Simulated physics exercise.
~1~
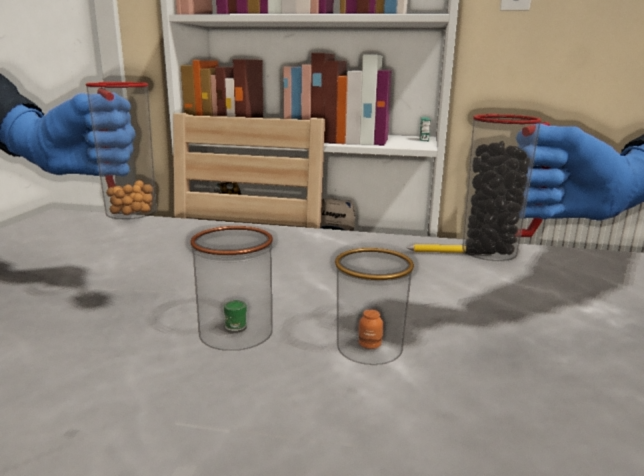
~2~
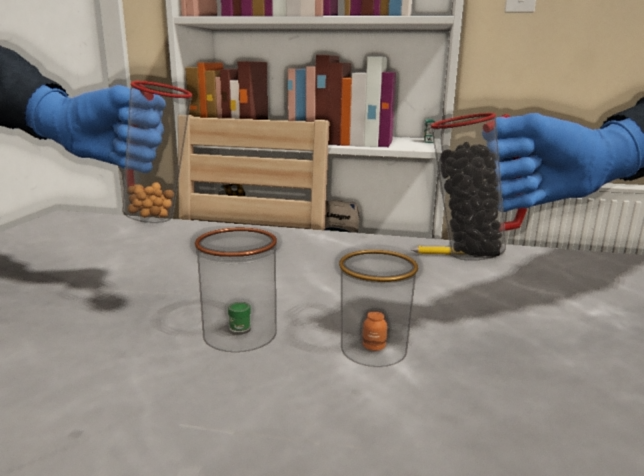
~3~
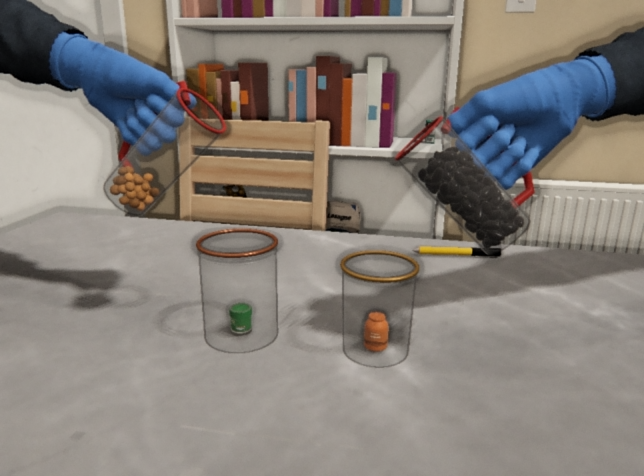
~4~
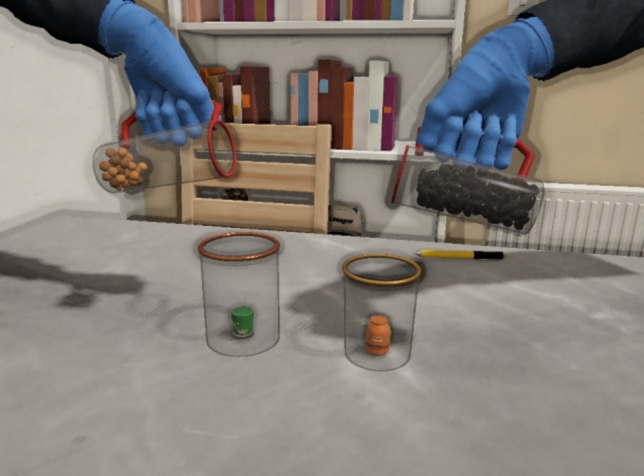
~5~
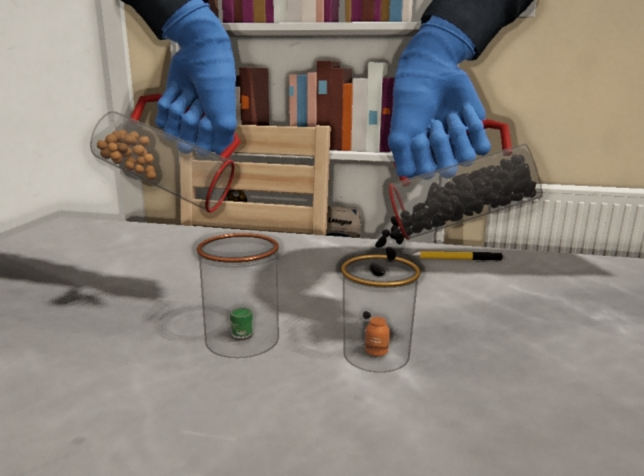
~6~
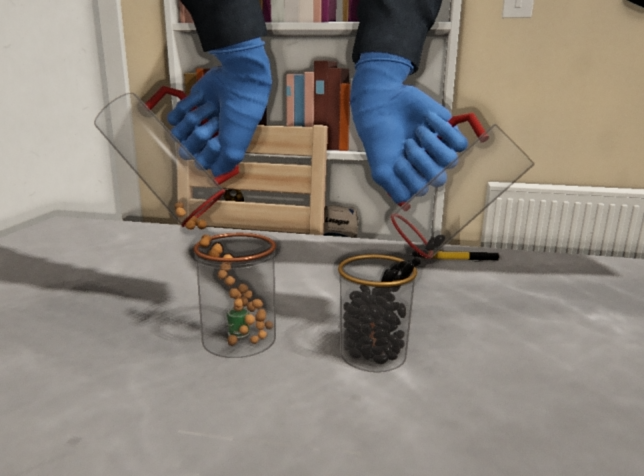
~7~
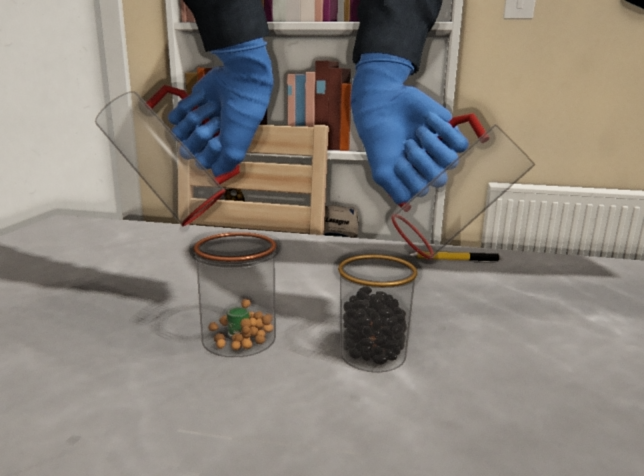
On a grey table, gloved hands tip nuts around a green object and bury an orange one in black pieces.
